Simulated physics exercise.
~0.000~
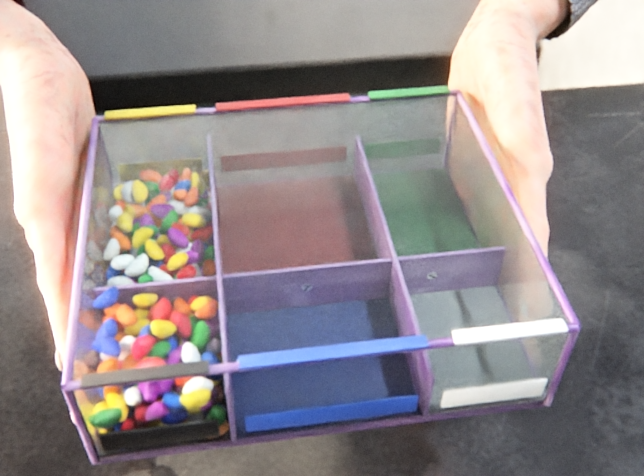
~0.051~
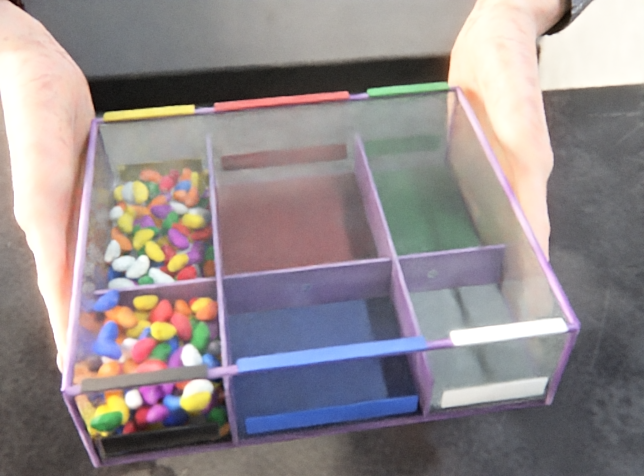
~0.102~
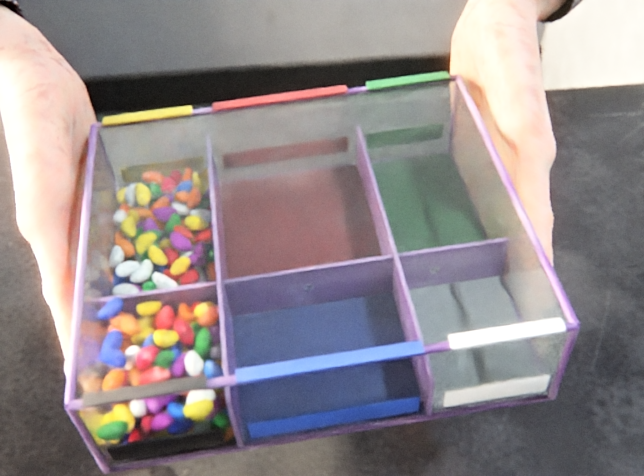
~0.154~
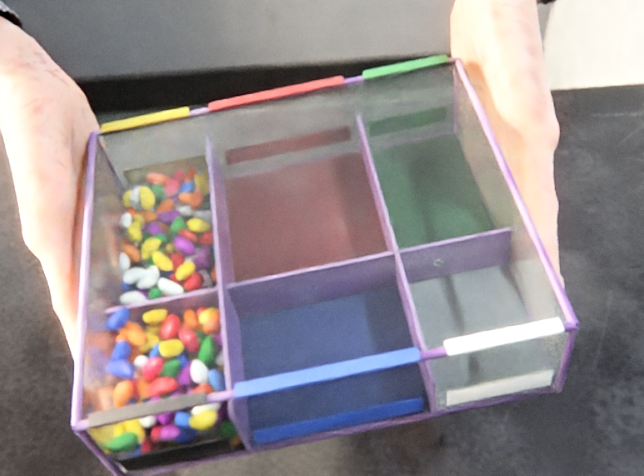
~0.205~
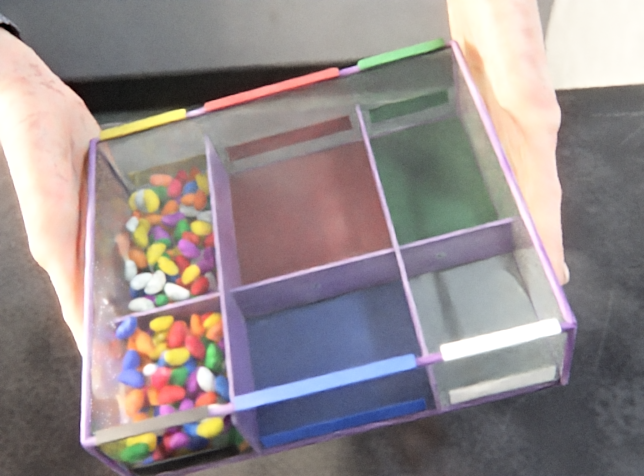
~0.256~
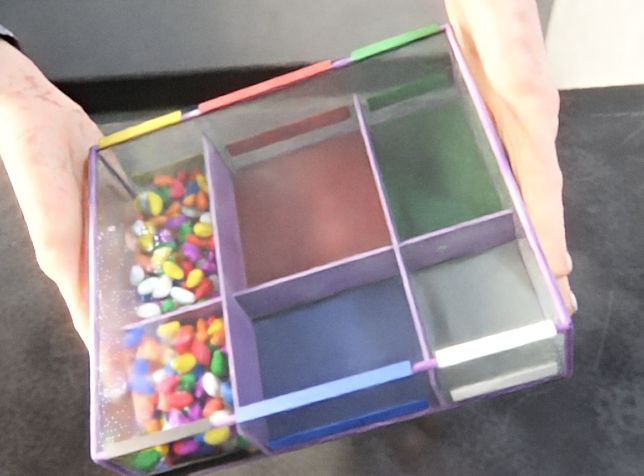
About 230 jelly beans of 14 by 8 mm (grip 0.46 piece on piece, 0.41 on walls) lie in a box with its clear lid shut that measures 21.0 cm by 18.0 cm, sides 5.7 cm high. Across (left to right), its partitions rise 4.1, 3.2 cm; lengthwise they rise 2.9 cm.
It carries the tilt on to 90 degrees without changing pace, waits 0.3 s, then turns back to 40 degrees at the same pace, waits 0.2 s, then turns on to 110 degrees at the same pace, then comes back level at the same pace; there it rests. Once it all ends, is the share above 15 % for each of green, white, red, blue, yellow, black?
Green: No, white: No, red: No, blue: No, yellow: Yes, black: Yes.
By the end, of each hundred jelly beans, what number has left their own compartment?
My estimate: Close to 10 per cent.
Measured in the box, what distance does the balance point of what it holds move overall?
Displacement: Some 1.5 cm.
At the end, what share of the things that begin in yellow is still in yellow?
About 80 %.
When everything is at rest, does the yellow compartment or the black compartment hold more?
The bigger portion ends up in the black compartment.
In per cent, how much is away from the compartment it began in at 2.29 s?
About 10 %.
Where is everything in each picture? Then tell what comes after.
In the first picture, box at (332, 364); tilt 0 degrees; yellow 50 %, black 50 %.
In the second picture, box at (330, 366); tilt 1 degrees.
In the third picture, box at (329, 373); tilt 5 degrees; low side front left.
In the fourth picture, box at (327, 382); tilt 11 degrees; low side front left.
In the fifth picture, box at (326, 391); tilt 16 degrees; low side front left.
In the sixth picture, box at (325, 399); tilt 22 degrees; low side front left; yellow 50 %, black 50 %. It turns about 115 degrees a second.
Then, at 1.36 s, tilt 80 degrees; yellow 40 %, black 60 %; middle of all pieces near (265, 333).
After 2.29 s, tilt 69 degrees; yellow 40 %, black 60 %; middle of all pieces near (244, 344).
After 3.14 s, tilt 68 degrees; yellow 40 %, black 60 %; middle of all pieces near (242, 346).
After 3.95 s, tilt 0 degrees; yellow 40 %, black 60 %; middle of all pieces near (151, 315).
At rest (4.3 s), green 0 %, white 0 %, red 0 %, blue 0 %, yellow 40 %, black 60 %.
